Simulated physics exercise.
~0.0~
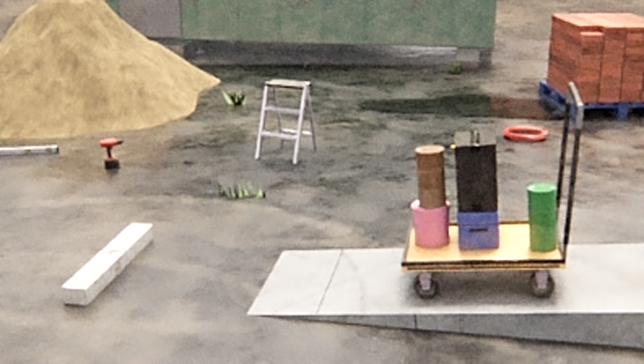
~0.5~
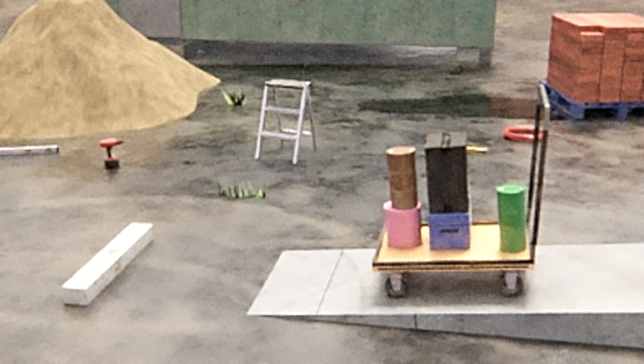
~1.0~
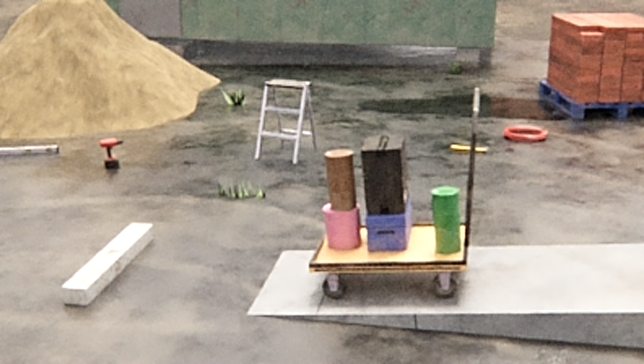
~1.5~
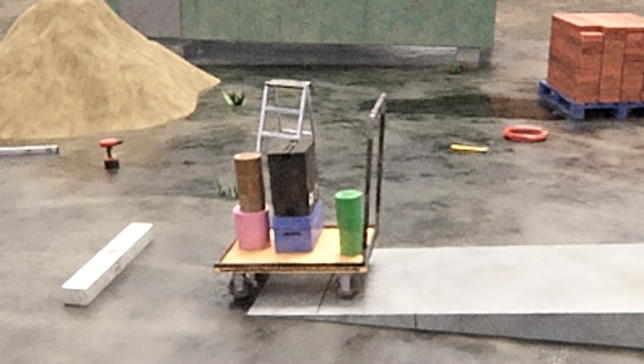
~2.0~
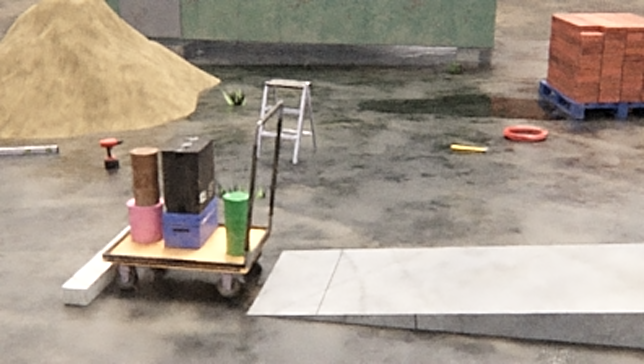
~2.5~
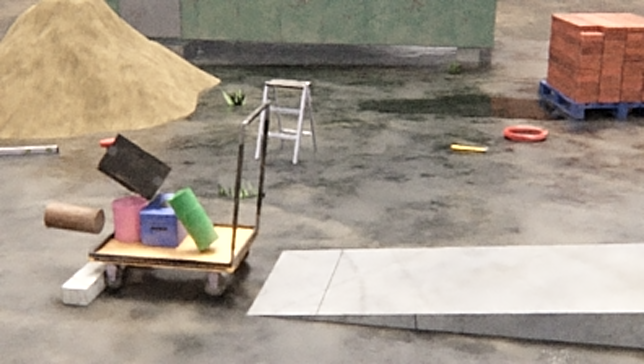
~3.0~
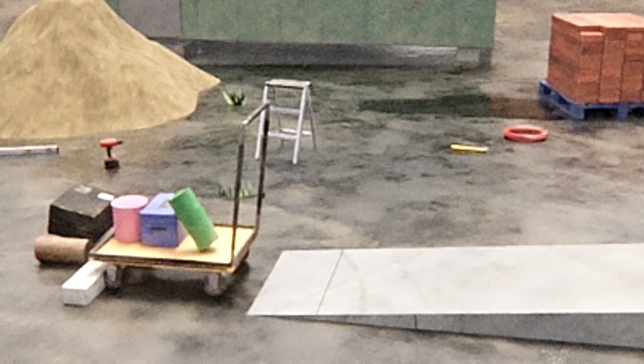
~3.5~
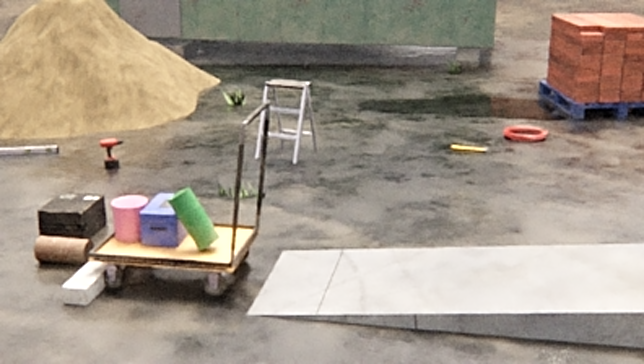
At the start, a flat trolley stands on a pale ramp, carrying a brown canister on a pink pail, a black box on a blue toolbox, and a green canister. It rolls left down the ramp and onto the level ground with its load upright. When it reaches the white kerb, it stops abruptly, and the brown canister and black box pitch forward off the left side while the green canister tips over. The brown canister and black box end up on the ground beyond the kerb, while the pail, the toolbox and the leaning green canister remain on the deck.
